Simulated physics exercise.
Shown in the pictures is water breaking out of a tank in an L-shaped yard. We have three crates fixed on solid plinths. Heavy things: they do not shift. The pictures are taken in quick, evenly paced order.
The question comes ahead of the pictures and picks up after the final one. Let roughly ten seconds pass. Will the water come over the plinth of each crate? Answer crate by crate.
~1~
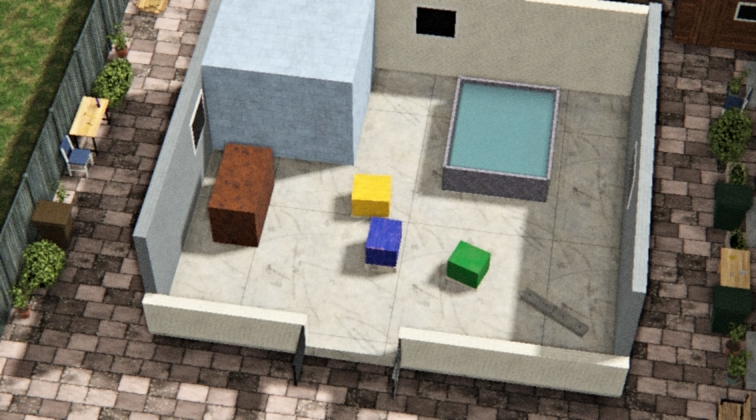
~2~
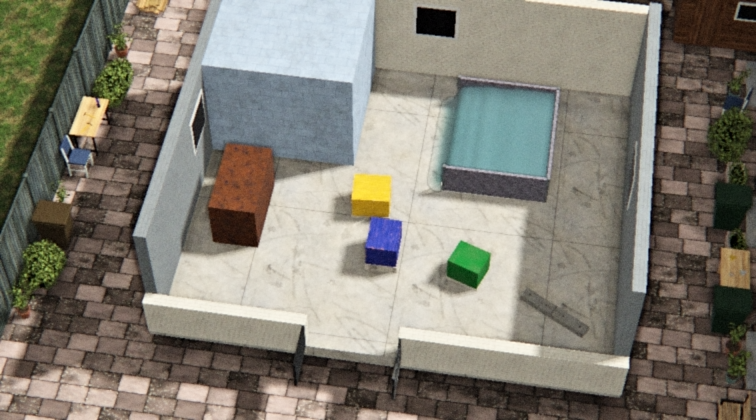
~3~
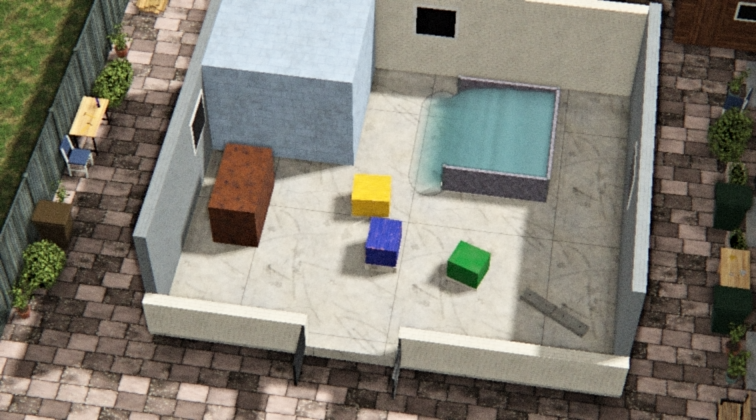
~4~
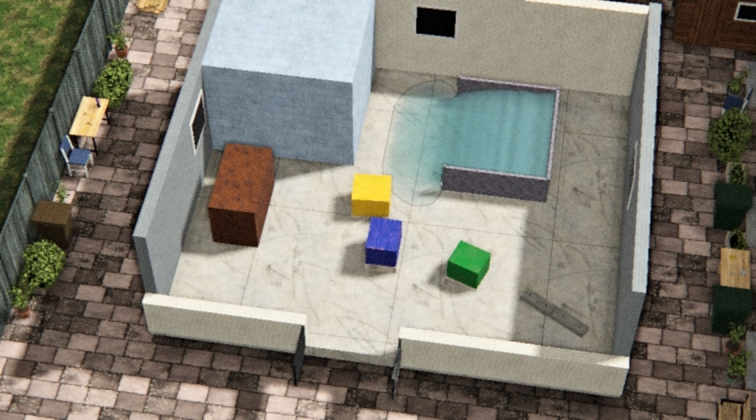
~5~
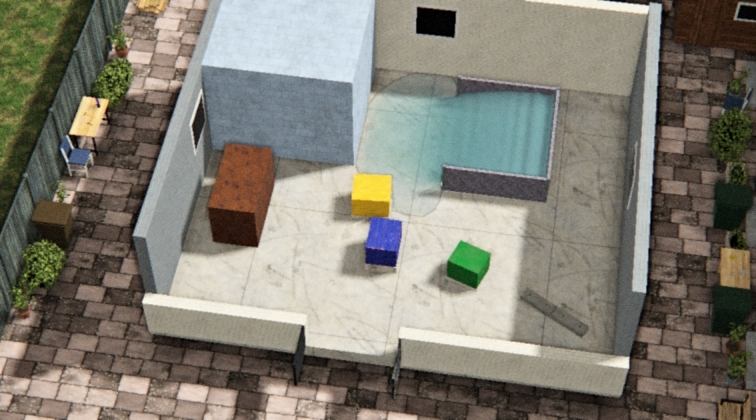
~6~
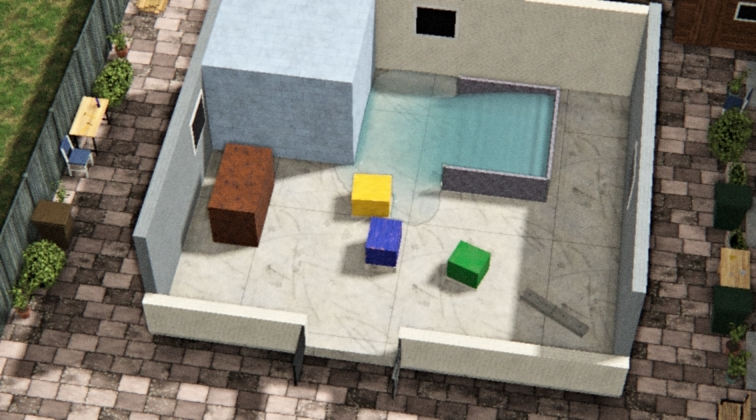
The blue crate: No, it stays dry. The green crate: Yes, water reaches it. The yellow crate: Yes, water reaches it.
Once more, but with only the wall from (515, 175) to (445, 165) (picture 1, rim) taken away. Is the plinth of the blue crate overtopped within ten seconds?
The blue crate is overtopped.
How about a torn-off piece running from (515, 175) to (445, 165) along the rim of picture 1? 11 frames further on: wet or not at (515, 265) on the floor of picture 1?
Status of the point: Soaked.
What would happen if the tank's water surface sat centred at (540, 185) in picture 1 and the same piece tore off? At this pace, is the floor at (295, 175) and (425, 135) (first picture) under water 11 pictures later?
The first spot is inundated and the second is inundated.
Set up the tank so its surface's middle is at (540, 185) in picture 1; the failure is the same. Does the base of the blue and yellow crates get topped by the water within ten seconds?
Blue: Reached; yellow: Reached.
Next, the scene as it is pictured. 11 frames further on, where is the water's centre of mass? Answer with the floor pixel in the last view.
I'd put it at around (421, 145).
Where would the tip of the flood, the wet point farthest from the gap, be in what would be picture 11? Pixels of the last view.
I'd say at around (248, 176).
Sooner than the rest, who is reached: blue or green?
My answer: The crate marked blue.
A moment on, water covers 20 % of the floor; the blue crate water round its plinth, the green crate not reached, the yellow crate water round its plinth.
Next, water covers 30 % of the floor; the blue crate water round its plinth, the green crate not reached, the yellow crate water round its plinth.
Then, water covers 50 % of the floor; the blue crate water round its plinth, the green crate water round its plinth, the yellow crate water round its plinth.
Later, water covers 85 % of the floor; the blue crate water round its plinth, the green crate water round its plinth, the yellow crate water round its plinth.
In the end, water covers 100 % of the floor; the blue crate stayed above the water, the green crate was topped, the yellow crate was topped.
